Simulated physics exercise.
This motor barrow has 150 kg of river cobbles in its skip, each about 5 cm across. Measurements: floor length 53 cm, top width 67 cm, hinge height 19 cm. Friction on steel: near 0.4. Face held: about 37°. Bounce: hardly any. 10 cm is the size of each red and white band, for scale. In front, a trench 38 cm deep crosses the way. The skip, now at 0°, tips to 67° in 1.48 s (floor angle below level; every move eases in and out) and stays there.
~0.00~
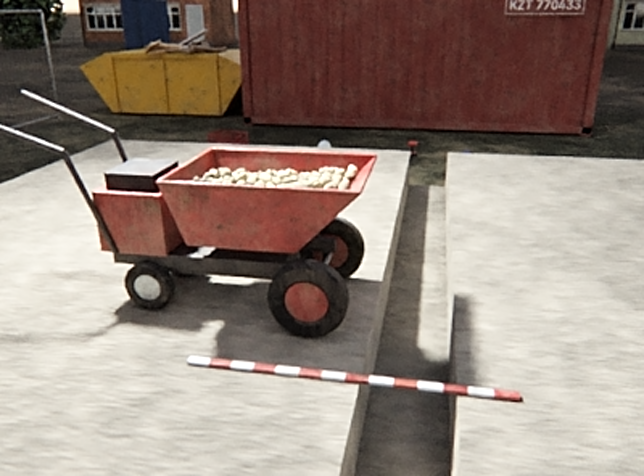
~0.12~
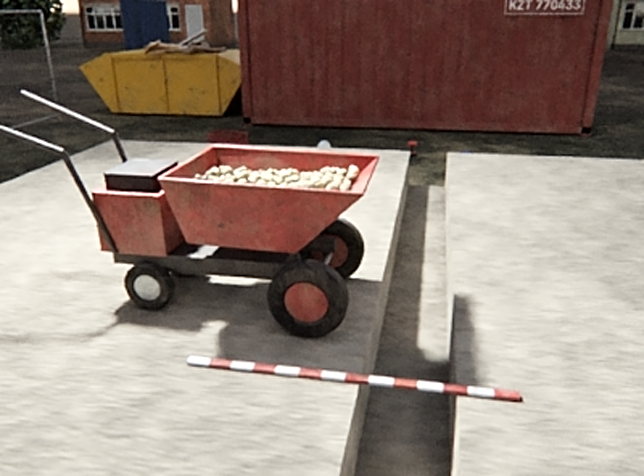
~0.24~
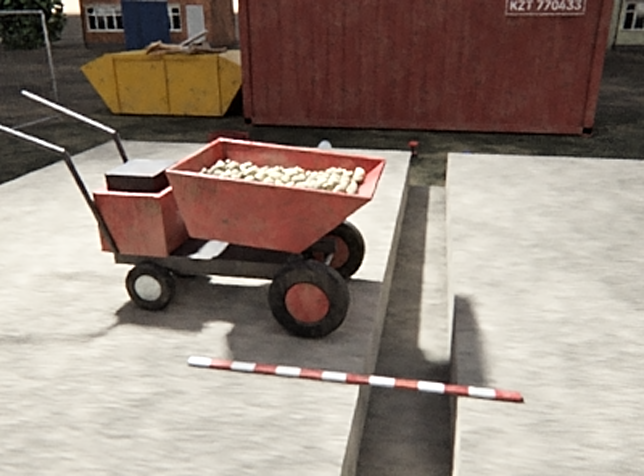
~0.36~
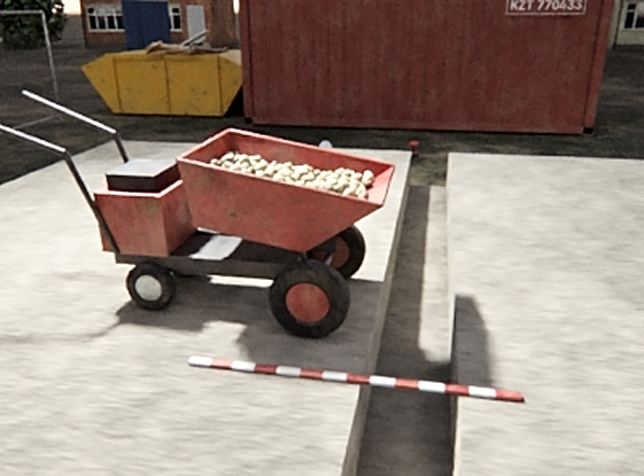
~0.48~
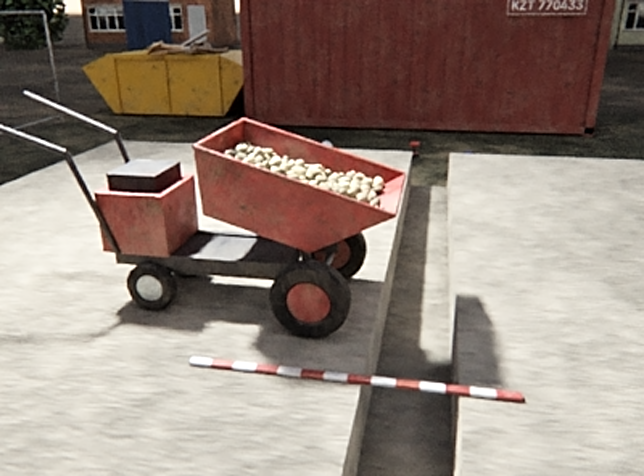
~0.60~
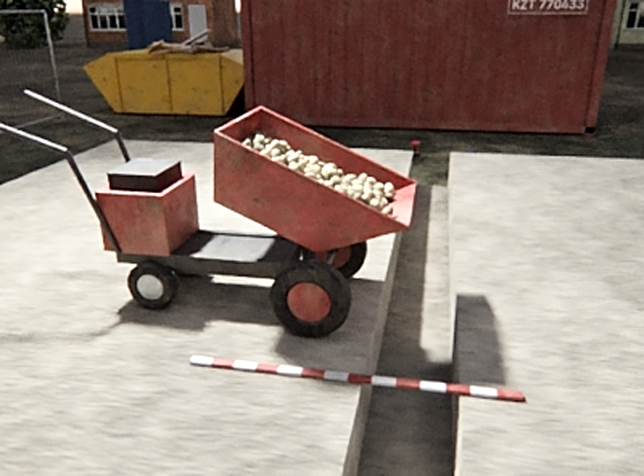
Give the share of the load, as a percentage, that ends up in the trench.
39 %.
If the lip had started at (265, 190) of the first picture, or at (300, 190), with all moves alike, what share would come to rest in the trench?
First spot about 100, second spot about 95 per cent.
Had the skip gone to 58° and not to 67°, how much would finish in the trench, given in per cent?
With that change, near 40 per cent.
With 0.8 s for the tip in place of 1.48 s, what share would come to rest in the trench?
That would give about 35 percent.
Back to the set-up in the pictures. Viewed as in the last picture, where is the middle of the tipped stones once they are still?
I'd put it close to (482, 314).
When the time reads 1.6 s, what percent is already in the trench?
Something like 5 in a hundred.
After 1.1 s the floor is at 57°; 100 % in the skip; the foremost stones are at (436, 263).
After 1.6 s the floor is at 67°; 59 % in the skip, 7 % in the trench, 35 % past the trench; the foremost stones are at (547, 329).
After 1.9 s the floor is at 67°; 25 % in the skip, 15 % in the trench, 61 % past the trench; the foremost stones are past the picture's edge.
After 3.9 s the floor is at 67°; 0 % in the skip, 39 % in the trench, 61 % past the trench; the foremost stones are past the picture's edge.
